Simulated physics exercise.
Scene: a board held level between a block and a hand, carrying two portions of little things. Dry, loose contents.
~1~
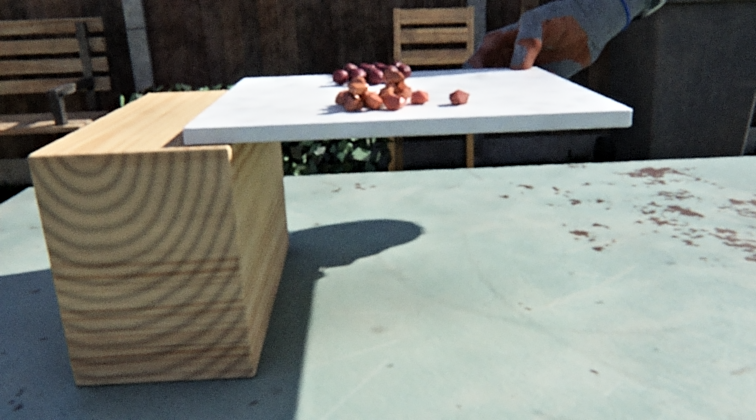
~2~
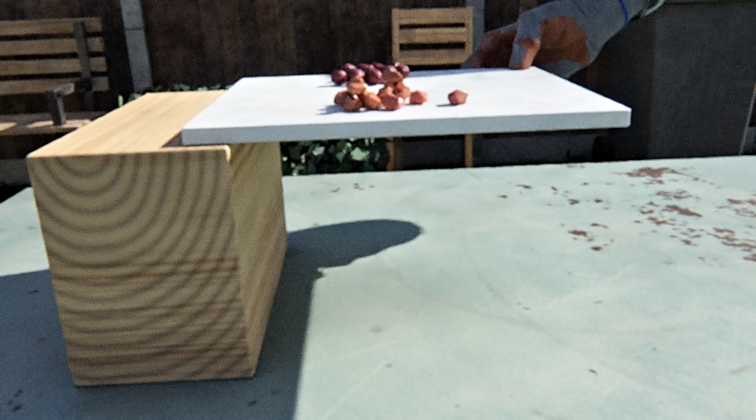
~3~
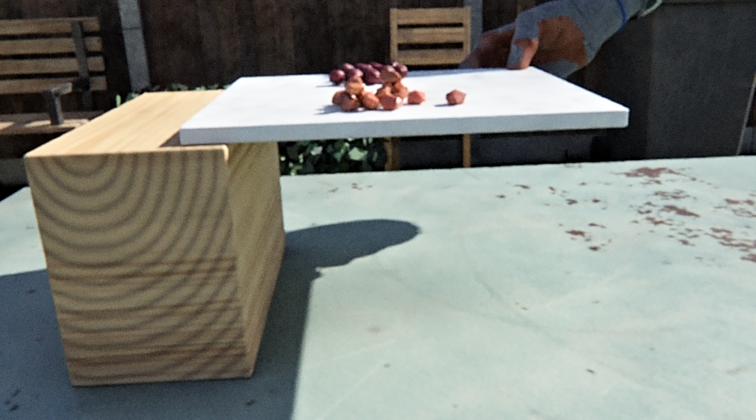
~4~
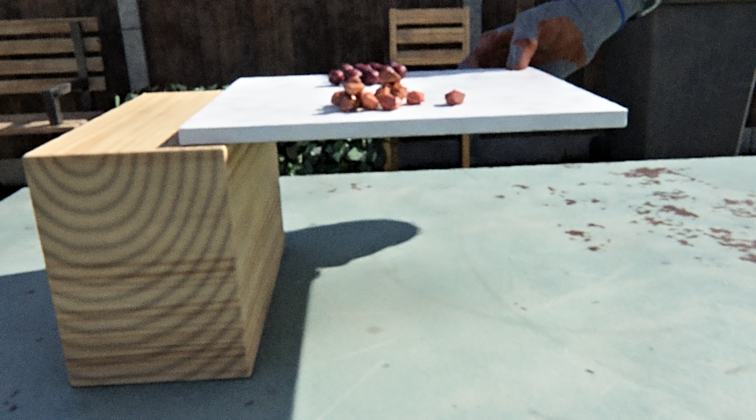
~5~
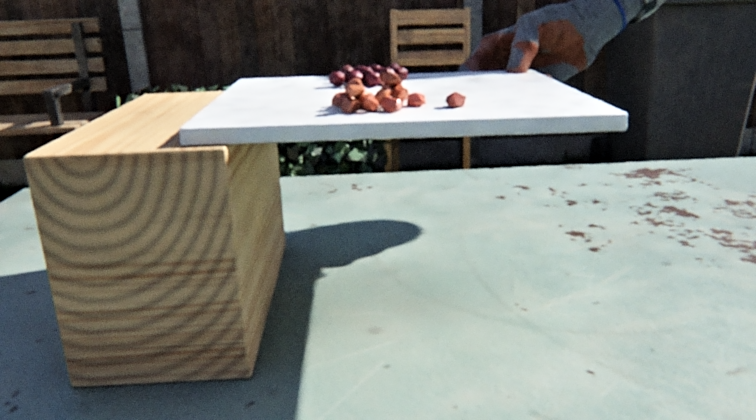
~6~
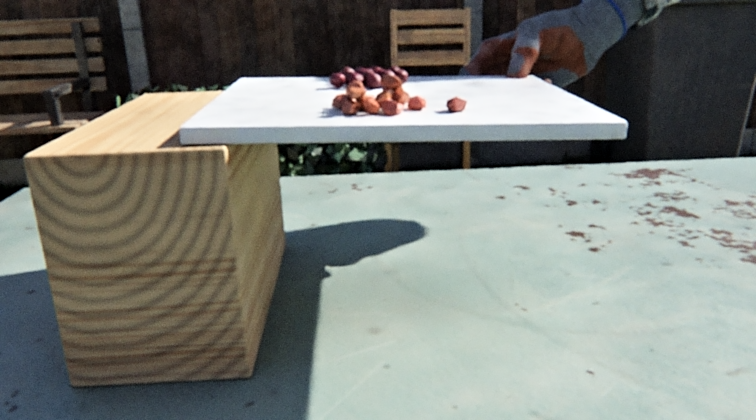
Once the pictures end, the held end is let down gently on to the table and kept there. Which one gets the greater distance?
I expect the one more distant from us will go farther.
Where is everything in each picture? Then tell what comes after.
In the first frame, held end of the board at (612, 116), level; block at (193, 212), tall, over half the board's length; near lot at (386, 94), a few bits of crushed brick; far lot at (372, 75), a few dried cherries.
In the second frame, held end of the board at (610, 116), level; far lot at (371, 75).
In the third frame, held end of the board at (608, 116), level; near lot at (382, 94).
In the fourth frame, held end of the board at (607, 116), level; far lot at (368, 75).
In the fifth frame, held end of the board at (608, 120), level; near lot at (382, 96).
In the sixth frame, held end of the board at (607, 128), down by 2°; block at (189, 213); near lot at (383, 99), not moving; far lot at (369, 79), not moving.
Then, 0.65 s after the last picture, board sloping at 23°; near lot all still on the board; far lot all still on the board.
Then, 1.22 s after the last picture, board sloping at 40°; near lot mostly less than half a board's length out; far lot mostly less than half a board's length out.
Then, 1.70 s after the last picture, board resting at 41°; near lot mostly less than half a board's length out; far lot mostly less than half a board's length out.
At rest, board resting at 41°; near lot mostly less than half a board's length out; far lot mostly less than half a board's length out; the far lot has gone farther.
